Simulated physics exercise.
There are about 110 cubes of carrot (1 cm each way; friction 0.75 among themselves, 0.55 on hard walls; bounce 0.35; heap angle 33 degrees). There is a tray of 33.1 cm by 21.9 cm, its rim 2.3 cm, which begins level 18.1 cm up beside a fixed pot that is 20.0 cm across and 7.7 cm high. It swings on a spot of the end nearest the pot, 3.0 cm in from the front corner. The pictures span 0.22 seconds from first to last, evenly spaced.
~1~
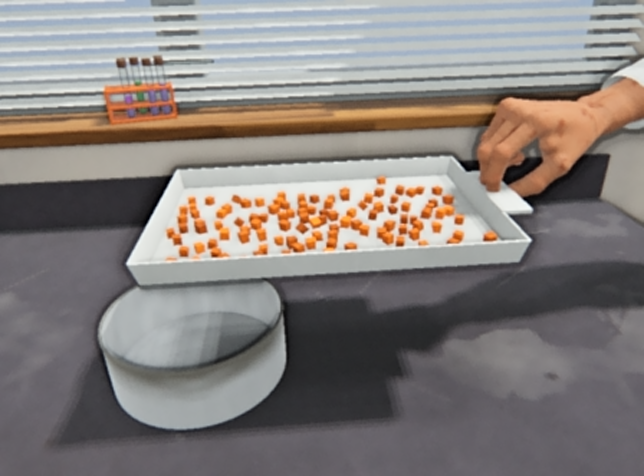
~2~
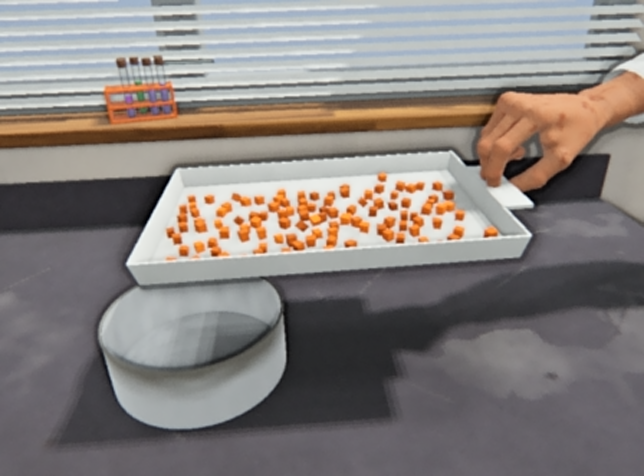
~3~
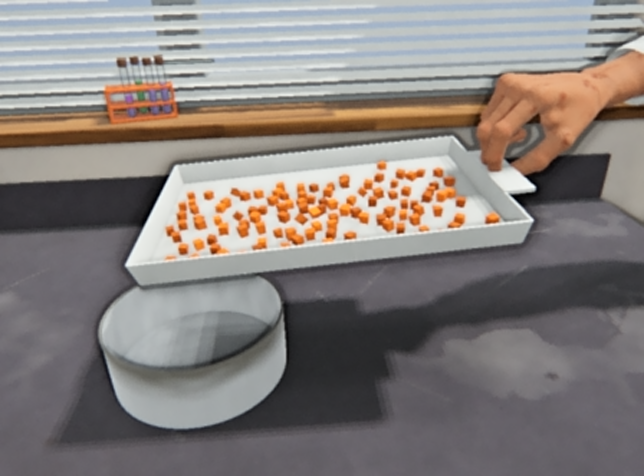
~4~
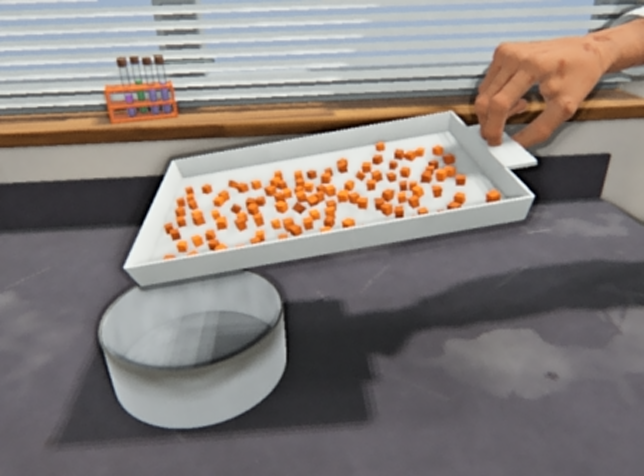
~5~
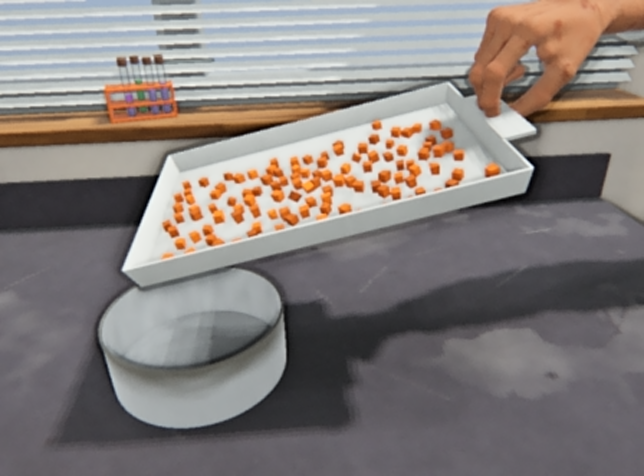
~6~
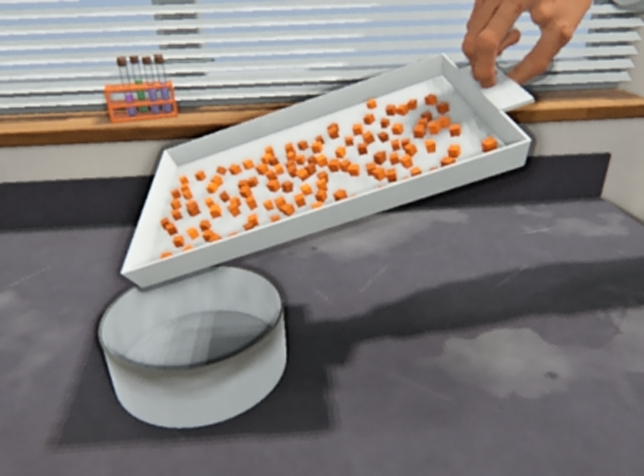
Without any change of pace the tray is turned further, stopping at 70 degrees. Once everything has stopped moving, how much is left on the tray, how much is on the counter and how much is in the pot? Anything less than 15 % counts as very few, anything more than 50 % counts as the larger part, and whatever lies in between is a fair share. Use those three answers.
Left on the tray: A fair share. Counter: The larger part. Pot: Very few.
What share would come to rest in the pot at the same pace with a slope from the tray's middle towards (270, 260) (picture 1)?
Some 0 per cent.
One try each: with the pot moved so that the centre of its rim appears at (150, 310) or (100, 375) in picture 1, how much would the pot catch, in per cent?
Estimates: 5 in a hundred and 65 in a hundred.
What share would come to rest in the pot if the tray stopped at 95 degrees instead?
I'd say close to 0 percent.
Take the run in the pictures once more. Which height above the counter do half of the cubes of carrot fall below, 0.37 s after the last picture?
Roughly 24 centimetres, give or take.
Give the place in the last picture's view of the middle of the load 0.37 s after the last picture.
Around (167, 200).
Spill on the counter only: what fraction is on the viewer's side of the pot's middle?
100 %.
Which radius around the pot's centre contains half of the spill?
Distance: Around 26 cm.
Then, 0.23 s after the last picture, tilt 46 degrees; the tray holds 100 %, the pot 0 %.
Then, 0.37 s after the last picture, tilt 62 degrees; the tray holds 100 %, the pot 0 %.
Then, 0.65 s after the last picture, tilt 70 degrees; the tray holds 30 %, the pot 0 %.
In the end, tray 20 %, counter 75 %, pot 0 %.
